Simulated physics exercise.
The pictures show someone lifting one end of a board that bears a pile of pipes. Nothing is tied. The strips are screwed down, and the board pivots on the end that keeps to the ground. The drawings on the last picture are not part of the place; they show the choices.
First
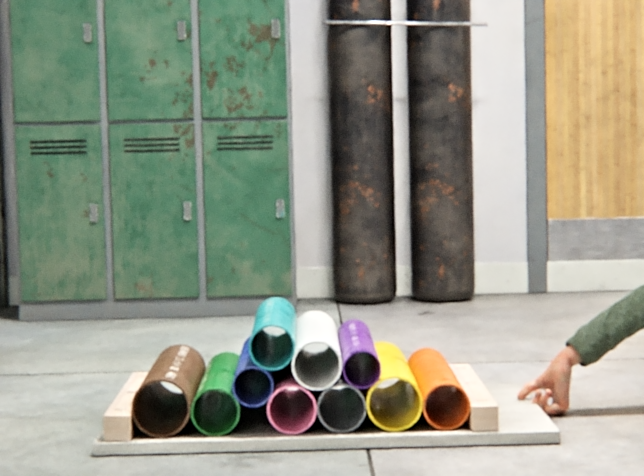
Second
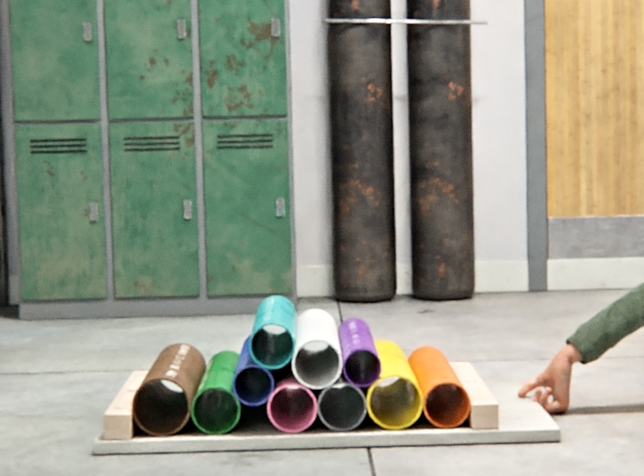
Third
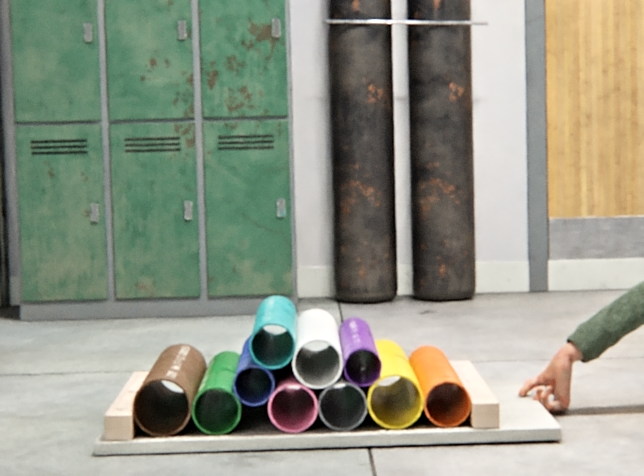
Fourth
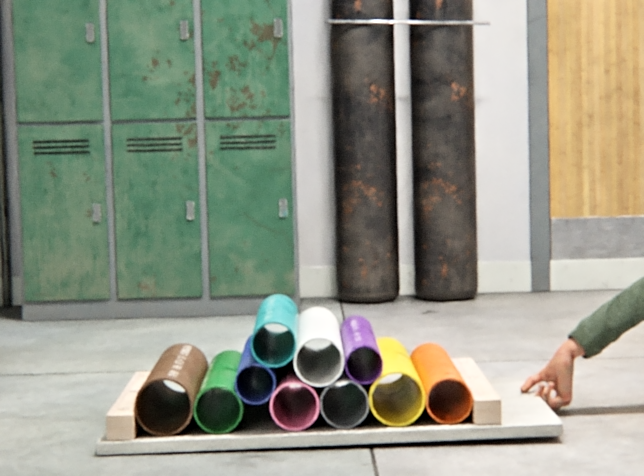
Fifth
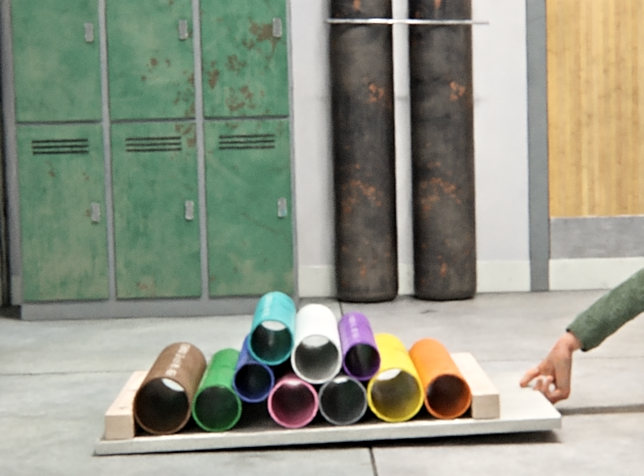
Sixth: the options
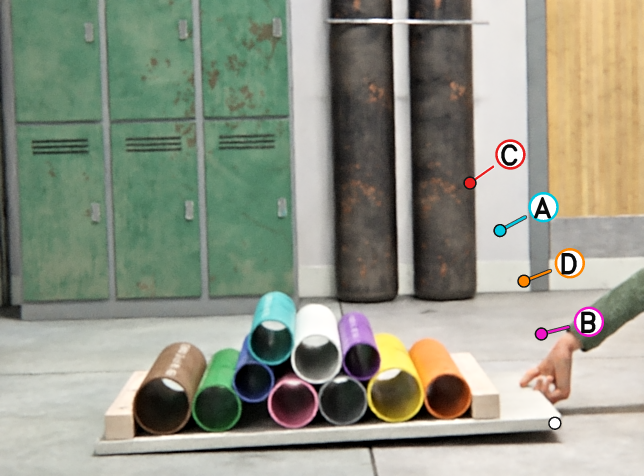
On a concrete floor by green lockers, a hand at right slightly raises the end of a board holding stacked colourful pipes.
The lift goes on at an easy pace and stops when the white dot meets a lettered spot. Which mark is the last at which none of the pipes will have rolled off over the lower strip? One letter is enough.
The last mark within the limit is D.
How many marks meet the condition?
The number is two.
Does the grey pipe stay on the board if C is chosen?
Yes, with C.
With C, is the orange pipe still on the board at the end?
Yes, with C.
On the marked copy, A at (500, 231); B at (542, 334); C at (470, 183); D at (524, 281); the white dot at (555, 424).
With D. Early on, board at 14°.
Further on, board at 20°.
At the end, board at 20°, none over the low batten.
As for the rest, A three over the low batten (blue, white, turquoise); B none over the low batten; C four over the low batten (blue, white, purple, turquoise).
